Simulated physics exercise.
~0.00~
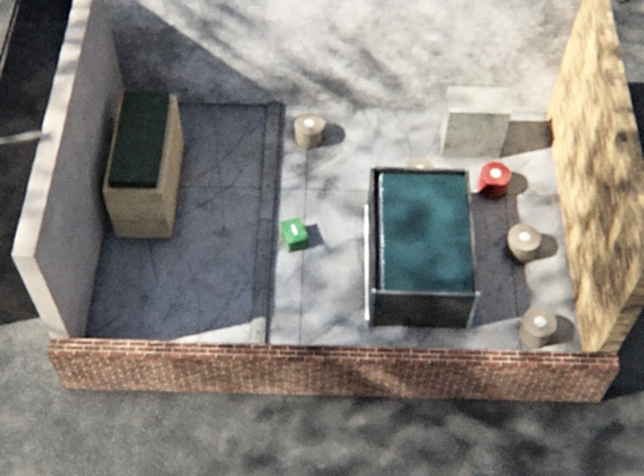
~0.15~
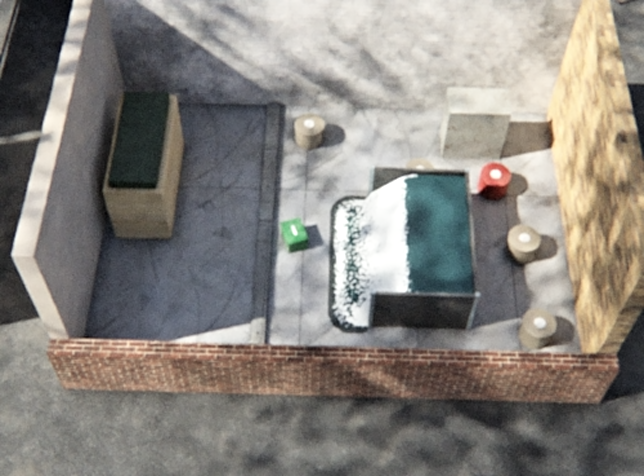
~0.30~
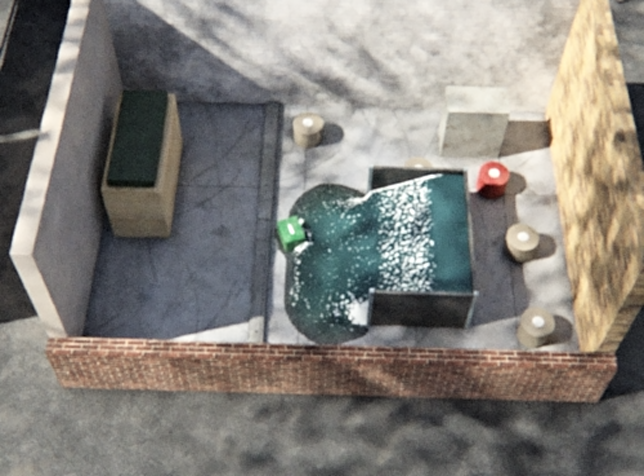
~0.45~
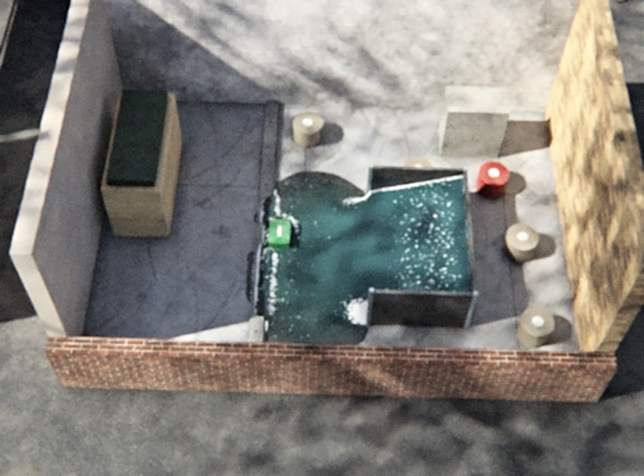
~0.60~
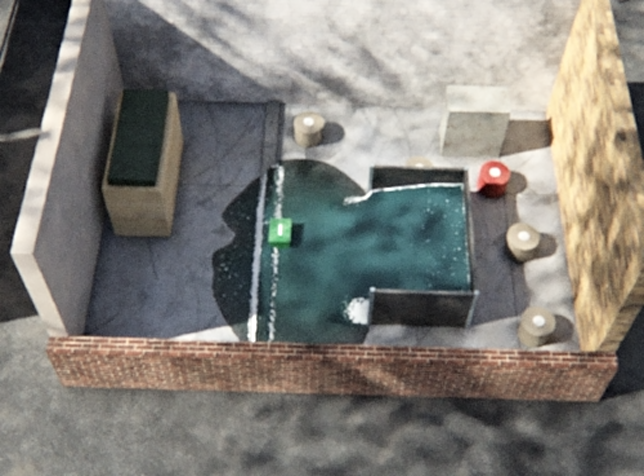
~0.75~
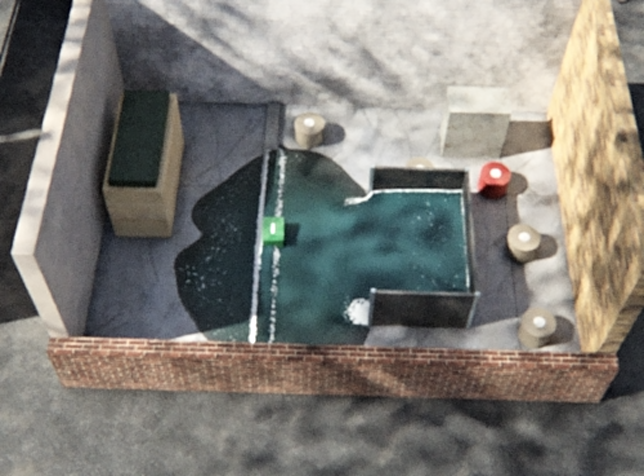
Water bursts from the left side of an open tank in a walled yard and spreads left across the pale ground. It surrounds a small green tote, which shifts slightly left, then crosses the low kerb and fans over the darker paving, while the red tub stays put.
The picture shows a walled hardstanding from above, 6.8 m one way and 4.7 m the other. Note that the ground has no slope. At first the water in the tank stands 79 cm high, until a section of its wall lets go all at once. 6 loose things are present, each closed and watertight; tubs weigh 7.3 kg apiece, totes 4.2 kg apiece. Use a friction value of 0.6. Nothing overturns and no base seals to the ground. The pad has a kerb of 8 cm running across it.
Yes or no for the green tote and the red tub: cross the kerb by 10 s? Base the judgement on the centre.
Going by the centre, the green tote reaches the far side and the red tub fails to get over.
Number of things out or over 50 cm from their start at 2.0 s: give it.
The count is 1.
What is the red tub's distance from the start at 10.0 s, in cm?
Around 60 cm from where it started.
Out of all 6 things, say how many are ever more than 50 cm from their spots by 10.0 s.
6 in all.
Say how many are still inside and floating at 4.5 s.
The number is 1.
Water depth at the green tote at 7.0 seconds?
The depth there is around 10 cm.
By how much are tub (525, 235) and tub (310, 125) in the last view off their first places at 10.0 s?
First 50 cm, then 350 cm.
After 2.0 s the green tote is near (168, 240), 1.8 m from its start, afloat; the red tub is near (496, 174), 0.0 m from its start, aground; 1 of 6 are over the mark; 1 afloat.
After 4.5 s the green tote is near (119, 272), 2.5 m from its start, afloat; the red tub is near (496, 174), 0.0 m from its start, aground; 1 of 6 are over the mark; 1 afloat.
After 7.0 s the green tote is near (124, 277), 2.5 m from its start, afloat; the red tub is near (496, 174), 0.0 m from its start, aground; 1 of 6 are over the mark; 2 afloat.
After 10.0 s the green tote is near (117, 283), 2.6 m from its start, afloat; the red tub is near (540, 190), 0.7 m from its start, afloat; 1 of 6 are over the mark; 6 afloat.
